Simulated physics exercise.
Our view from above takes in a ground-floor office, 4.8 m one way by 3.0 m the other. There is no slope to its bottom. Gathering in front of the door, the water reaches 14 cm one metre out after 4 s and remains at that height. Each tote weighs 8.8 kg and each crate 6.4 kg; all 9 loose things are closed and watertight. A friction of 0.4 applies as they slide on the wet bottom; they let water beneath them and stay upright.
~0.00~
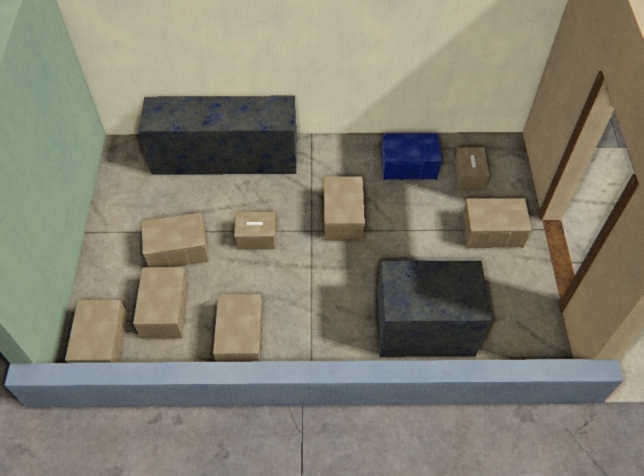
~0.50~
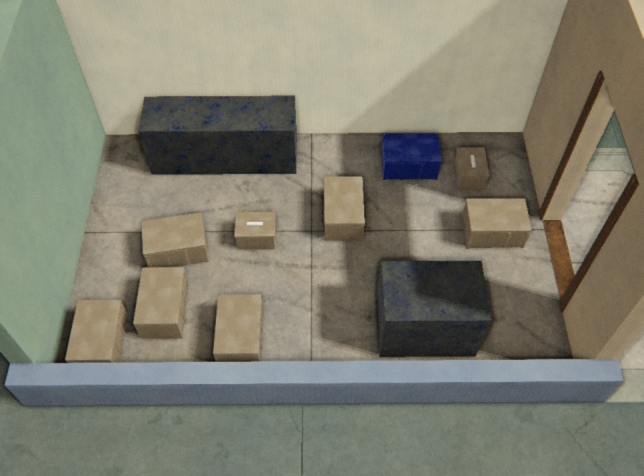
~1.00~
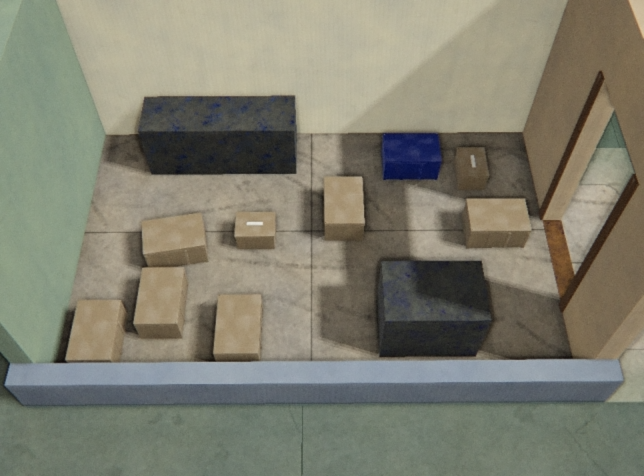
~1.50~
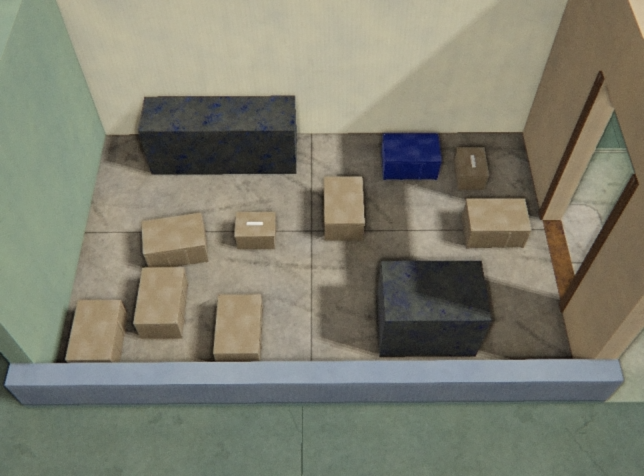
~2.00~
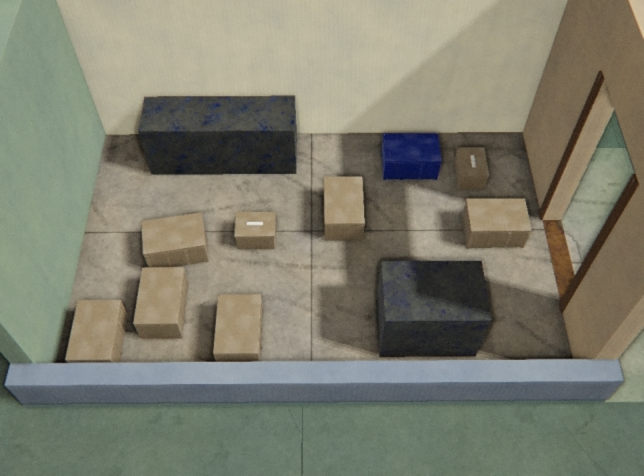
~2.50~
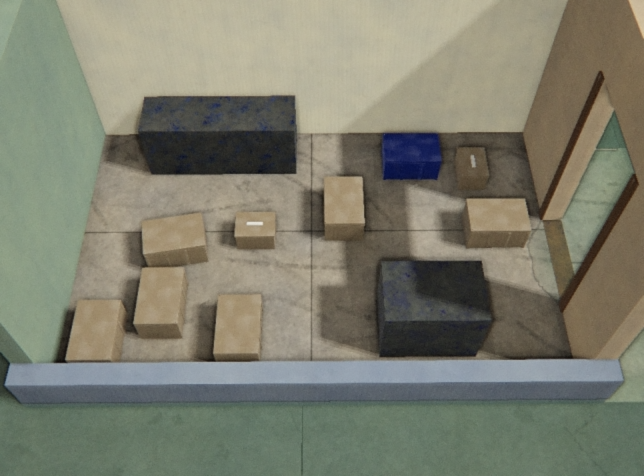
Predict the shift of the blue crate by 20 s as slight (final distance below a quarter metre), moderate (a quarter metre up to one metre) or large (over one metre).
It gets pushed a bit.
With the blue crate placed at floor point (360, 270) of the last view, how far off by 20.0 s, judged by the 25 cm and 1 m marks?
Answer: It covers a big distance.
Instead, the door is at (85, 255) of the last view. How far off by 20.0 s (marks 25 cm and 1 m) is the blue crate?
Then the blue crate would have shifted modestly.
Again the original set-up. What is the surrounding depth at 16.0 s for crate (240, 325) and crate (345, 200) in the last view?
Close to 7 and 10 centimetres.
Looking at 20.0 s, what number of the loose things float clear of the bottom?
It comes to 9 of them.
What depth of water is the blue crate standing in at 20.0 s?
Roughly 8 cm deep.
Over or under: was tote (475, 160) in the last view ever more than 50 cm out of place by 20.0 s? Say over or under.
Not that far.
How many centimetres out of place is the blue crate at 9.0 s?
Some 20 cm from the start.
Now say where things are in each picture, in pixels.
The blue crate at (412, 147), on the bottom; water covers 0.0 m2; 0 of 9 have shifted, in the first frame.
The blue crate at (412, 147) rests on the ground; 0.0 m2 under water; 0 of 9 have shifted, in the second frame.
The blue crate at (412, 147) rests on the ground; water covers 0.0 m2; 0 of 9 have shifted, in the third frame.
The blue crate at (412, 147) rests on the ground; water covers 0.0 m2; 0 of 9 have shifted, in the fourth frame.
The blue crate at (412, 147) rests on the ground; water covers 0.0 m2; 0 of 9 have shifted, in the fifth frame.
The blue crate at (412, 147), on the bottom; 0.1 m2 under water; 0 of 9 have shifted, in the sixth frame.
After 4.0 s the blue crate is near (412, 147), 0.0 m from its start, aground; 0 afloat.
After 9.0 s the blue crate is near (414, 134), 0.2 m from its start, afloat; 5 afloat.
After 16.0 s the blue crate is near (433, 133), 0.3 m from its start, afloat; 8 afloat.
After 20.0 s the blue crate is near (466, 134), 0.6 m from its start, afloat; 9 afloat.
